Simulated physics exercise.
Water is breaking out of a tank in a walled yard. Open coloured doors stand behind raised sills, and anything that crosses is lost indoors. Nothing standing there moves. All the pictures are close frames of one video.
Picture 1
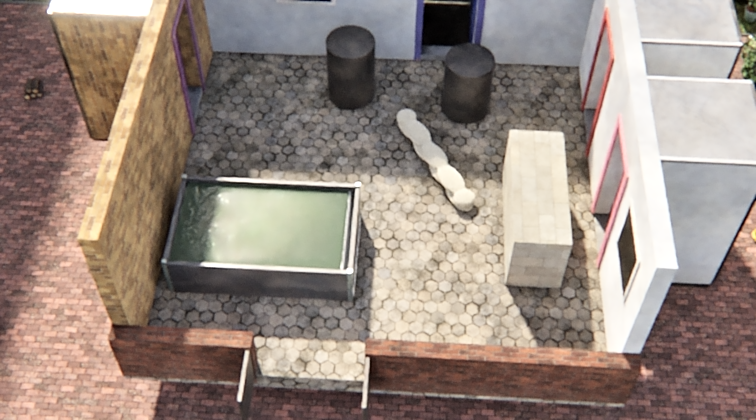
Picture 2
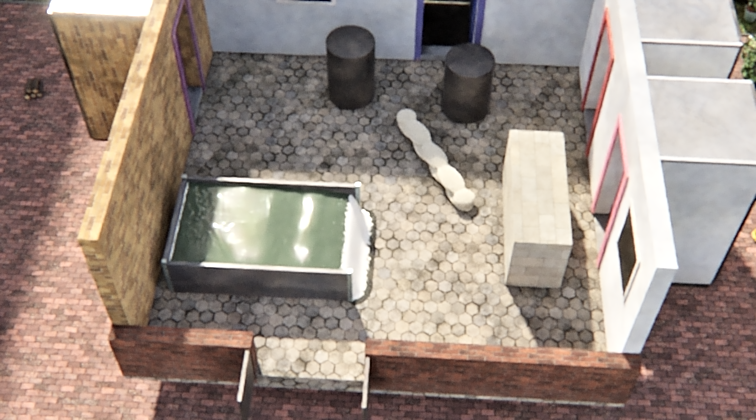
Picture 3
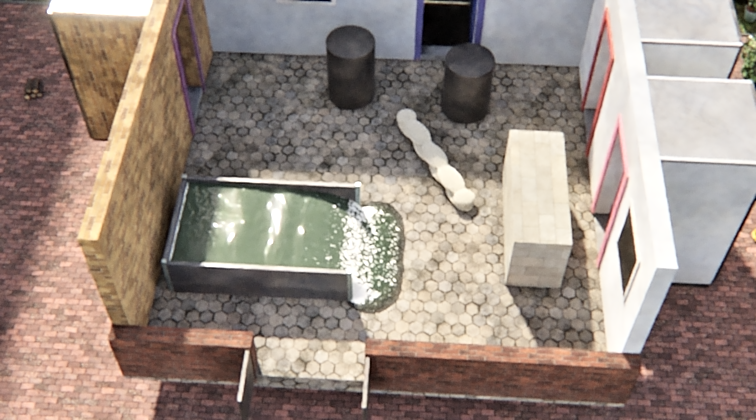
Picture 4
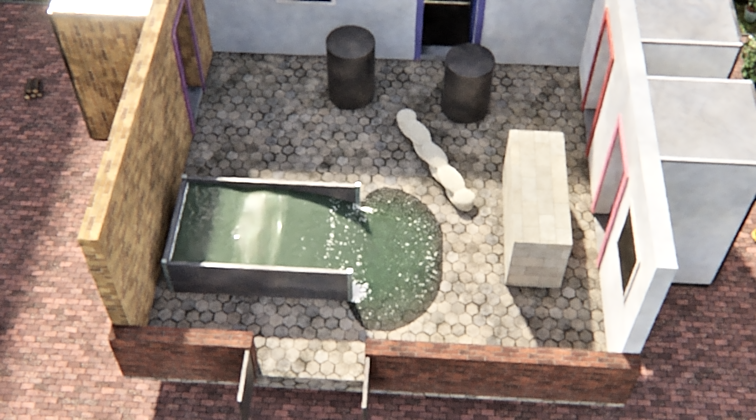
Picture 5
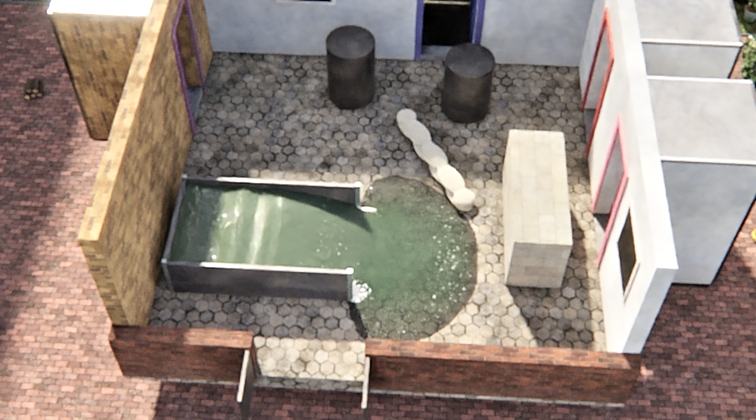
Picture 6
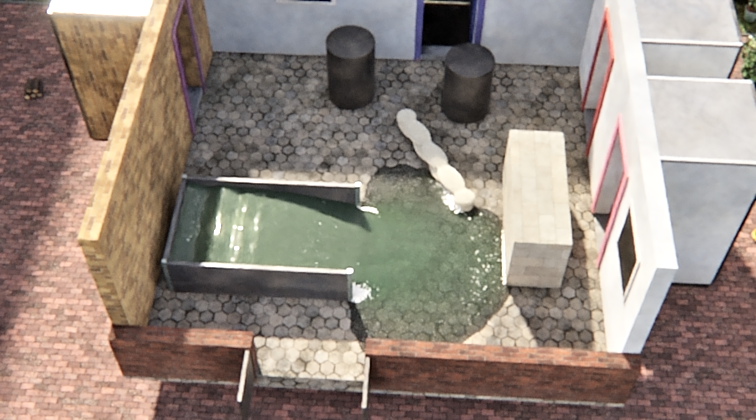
A walled yard held a tank of greenish water, still at first, then its right side opened and water poured out, spreading rightward across the paving past a pale, lumpy bar toward a pale block.
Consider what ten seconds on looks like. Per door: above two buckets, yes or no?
Blue door no. Purple door no. Red door no. Pink door yes.
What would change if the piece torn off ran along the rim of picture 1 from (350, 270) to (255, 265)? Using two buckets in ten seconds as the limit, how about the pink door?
Pink door is under.
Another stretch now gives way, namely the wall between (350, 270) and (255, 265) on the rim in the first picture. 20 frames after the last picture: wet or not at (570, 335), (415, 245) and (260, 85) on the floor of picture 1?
Submerged, unwetted, unwetted.
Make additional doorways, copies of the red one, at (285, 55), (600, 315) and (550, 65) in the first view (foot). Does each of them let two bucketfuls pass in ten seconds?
Log: Door one misses the mark; door two beats the mark; door three beats the mark.
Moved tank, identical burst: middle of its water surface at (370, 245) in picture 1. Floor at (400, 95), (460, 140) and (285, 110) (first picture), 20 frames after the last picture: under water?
Hit, hit, spared.
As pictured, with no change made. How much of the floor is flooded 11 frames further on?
It comes to roughly 35 in a hundred.
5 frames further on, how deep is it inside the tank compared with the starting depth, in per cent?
Estimate: Close to 60 %.
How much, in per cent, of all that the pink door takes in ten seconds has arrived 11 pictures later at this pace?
My estimate: Close to 0 per cent.
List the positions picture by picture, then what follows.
The water tank at (265, 226) is whole and still, in the first frame.
Water pours out at (352, 248) and has run to (365, 213), in the second frame.
The front is at (385, 208), out from the gap at (352, 249), in the third frame.
The front is at (412, 201), out from the gap at (352, 250), in the fourth frame.
The front is at (470, 287), out from the gap at (353, 250), in the fifth frame.
Water pours out at (353, 250) and has run to (501, 229), in the sixth frame.
A moment on, water covers 25 % of the floor; the blue door not reached, the purple door not reached, the red door not reached, the pink door not reached.
Next, water covers 35 % of the floor; the blue door not reached, the purple door not reached, the red door not reached, the pink door not reached.
Then, water covers 55 % of the floor; the blue door not reached, the purple door not reached, the red door not reached, the pink door wet at the sill, nothing in.
Later, water covers 90 % of the floor; the blue door wet at the sill, nothing in, the purple door wet at the sill, nothing in, the red door wet at the sill, nothing in, the pink door over two buckets in.
In the end, water covers 95 % of the floor; the blue door wet at the sill, nothing in, the purple door wet at the sill, nothing in, the red door wet at the sill, nothing in, the pink door over two buckets in.
